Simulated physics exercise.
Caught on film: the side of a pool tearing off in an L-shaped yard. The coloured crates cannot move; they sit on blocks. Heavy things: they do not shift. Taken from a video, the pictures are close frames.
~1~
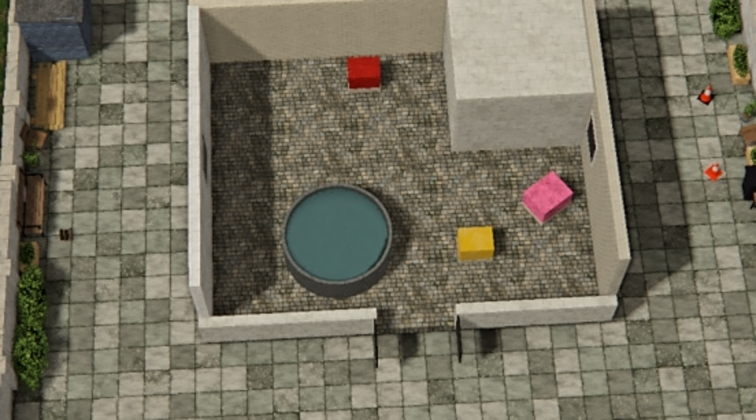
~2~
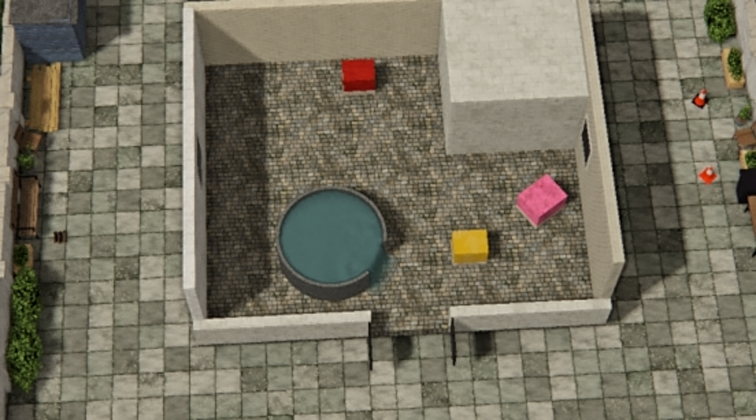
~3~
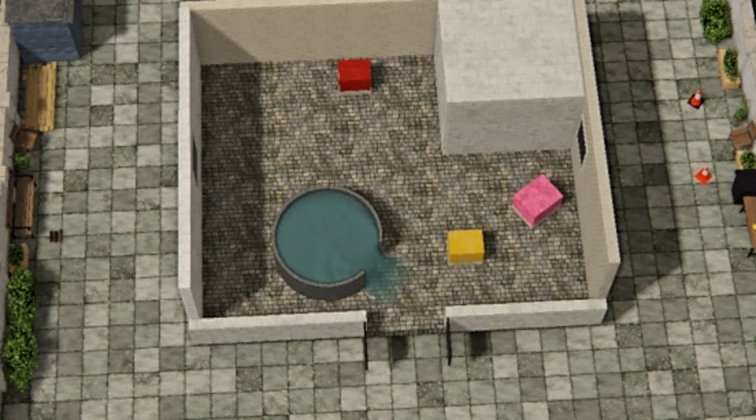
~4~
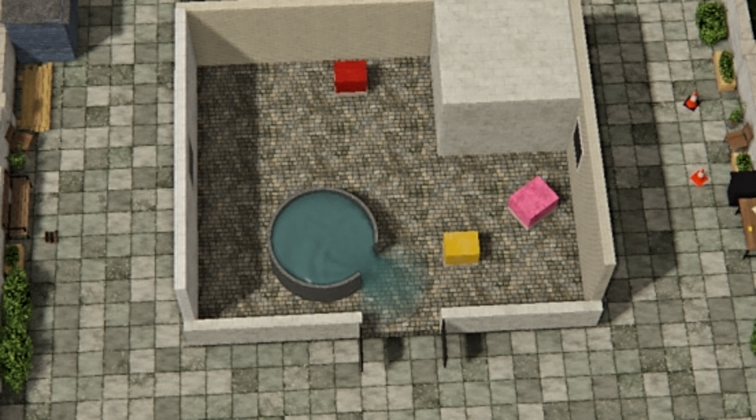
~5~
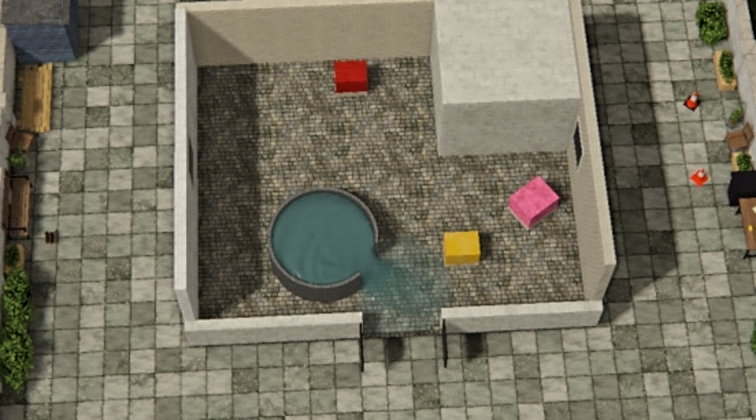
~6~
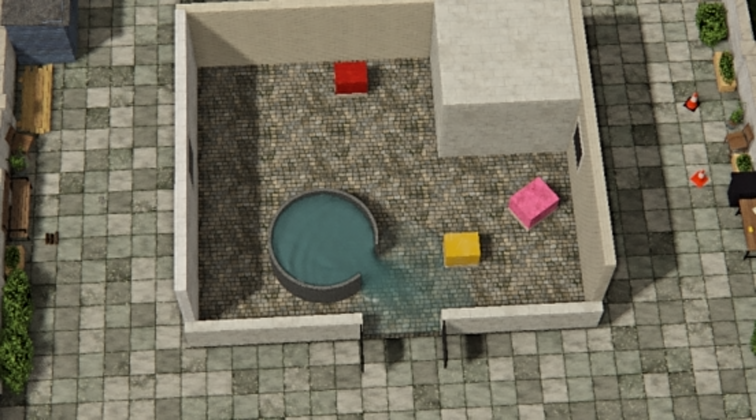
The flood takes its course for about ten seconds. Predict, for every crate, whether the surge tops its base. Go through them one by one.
At the end, I expect the pink crate to get touched; I expect the red crate to never get touched; I expect the yellow crate to get touched.
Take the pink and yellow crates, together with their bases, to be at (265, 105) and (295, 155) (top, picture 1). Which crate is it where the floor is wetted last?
My guess is the crate marked red.
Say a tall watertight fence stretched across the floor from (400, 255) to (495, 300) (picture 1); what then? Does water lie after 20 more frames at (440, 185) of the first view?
There: Wet.
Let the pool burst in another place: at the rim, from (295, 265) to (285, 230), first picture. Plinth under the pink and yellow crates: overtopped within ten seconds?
The pink crate is untouched; the yellow crate is untouched.
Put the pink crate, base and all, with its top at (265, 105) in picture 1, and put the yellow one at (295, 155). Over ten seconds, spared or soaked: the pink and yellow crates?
Ten seconds on, the pink crate is still clear, but the yellow crate is still clear.
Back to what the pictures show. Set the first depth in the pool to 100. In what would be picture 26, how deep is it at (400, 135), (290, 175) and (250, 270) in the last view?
0, 0 and 0 in a hundred, in turn.
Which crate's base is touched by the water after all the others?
I'd pick the red crate.
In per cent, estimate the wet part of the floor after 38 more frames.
Close to 40 percent, by my reckoning.
A moment on, water covers 15 % of the floor; the pink crate not reached, the red crate not reached, the yellow crate water round its plinth.
Next, water covers 25 % of the floor; the pink crate not reached, the red crate not reached, the yellow crate water round its plinth.
Then, water covers 30 % of the floor; the pink crate water round its plinth, the red crate not reached, the yellow crate water round its plinth.
Later, water covers 40 % of the floor; the pink crate water round its plinth, the red crate water round its plinth, the yellow crate water round its plinth.
In the end, water covers 65 % of the floor; the pink crate was topped, the red crate stayed above the water, the yellow crate was topped.
